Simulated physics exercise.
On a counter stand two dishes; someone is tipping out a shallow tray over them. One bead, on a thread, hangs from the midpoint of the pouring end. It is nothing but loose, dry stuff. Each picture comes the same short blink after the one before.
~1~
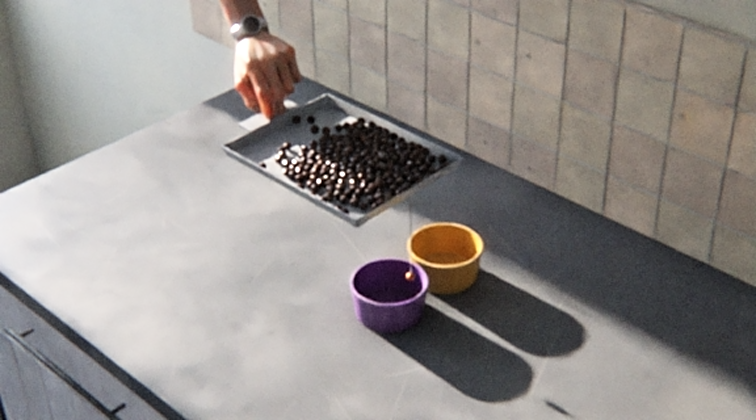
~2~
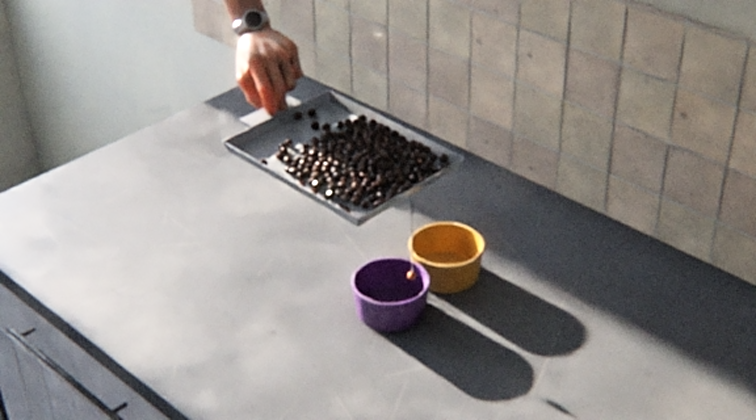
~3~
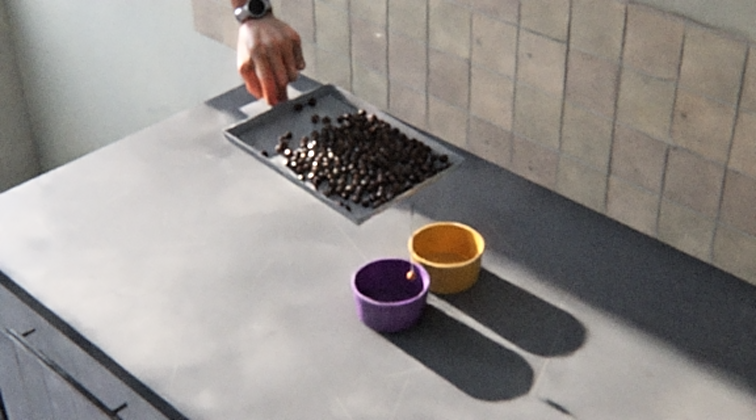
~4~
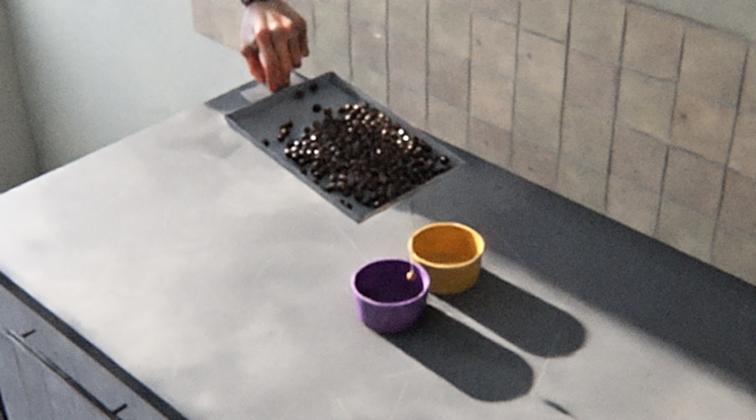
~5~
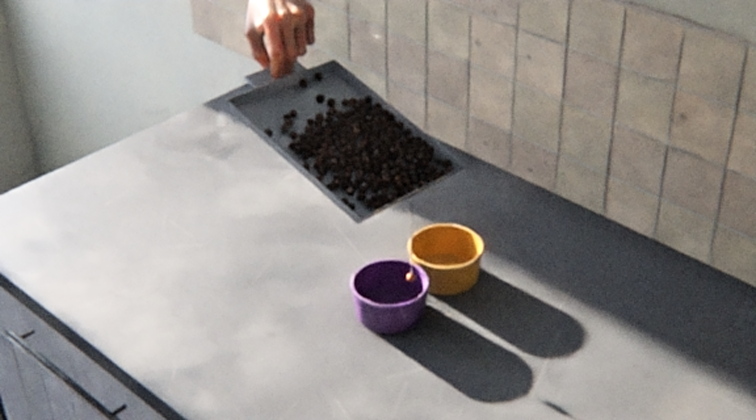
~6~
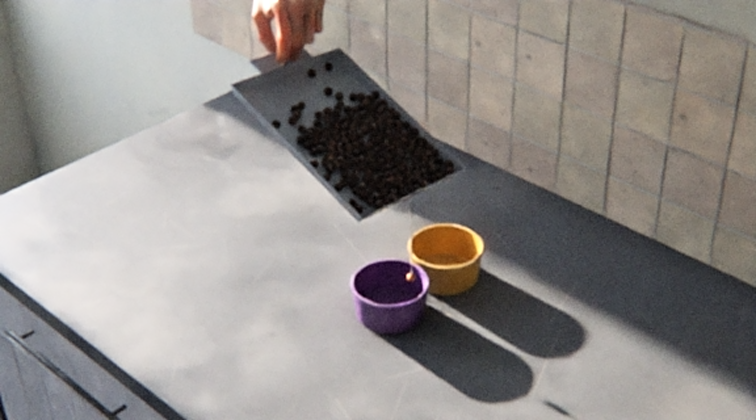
A shallow tray of dark, round balls rests almost flat on a grey counter, held at its far end by a hand, behind a purple dish and a yellow one. The hand slowly raises that end, tilting the tray toward the dishes, and the balls begin shifting down its surface.
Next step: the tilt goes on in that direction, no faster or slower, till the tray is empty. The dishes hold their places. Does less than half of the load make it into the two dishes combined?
Yes - less than half does.
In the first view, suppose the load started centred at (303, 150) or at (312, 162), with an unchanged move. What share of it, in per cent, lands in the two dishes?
Estimate: 0 % first, 0 % second.
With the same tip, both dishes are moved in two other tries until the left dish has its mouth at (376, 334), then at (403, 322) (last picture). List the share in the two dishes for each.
It comes to roughly 30 per cent in one try and roughly 60 per cent in the next.
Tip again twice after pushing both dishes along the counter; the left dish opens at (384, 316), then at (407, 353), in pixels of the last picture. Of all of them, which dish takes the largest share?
In the first try it's the one on the right, and in the second it's the one on the right.
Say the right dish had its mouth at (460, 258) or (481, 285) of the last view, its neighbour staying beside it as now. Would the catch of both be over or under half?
In the first position a minority, in the second a majority.
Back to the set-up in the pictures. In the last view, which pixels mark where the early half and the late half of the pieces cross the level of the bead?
The first part at (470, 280); the rest at (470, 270).
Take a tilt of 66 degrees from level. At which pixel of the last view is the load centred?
Roughly at (435, 189).
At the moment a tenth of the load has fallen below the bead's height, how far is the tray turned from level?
65°.
Just after the last frame, tray tipped steeply; roughly two thirds on the tray; about a tenth outside both; roughly a third in the air.
A moment on, tray tipped past a quarter turn; the larger part outside both; about a tenth in the air.
Further on, tray tipped past a quarter turn; just a few in the right dish; almost all outside both.
When it is over, tray tipped past a quarter turn; not one in the left dish; just a few in the right dish; almost all outside both.
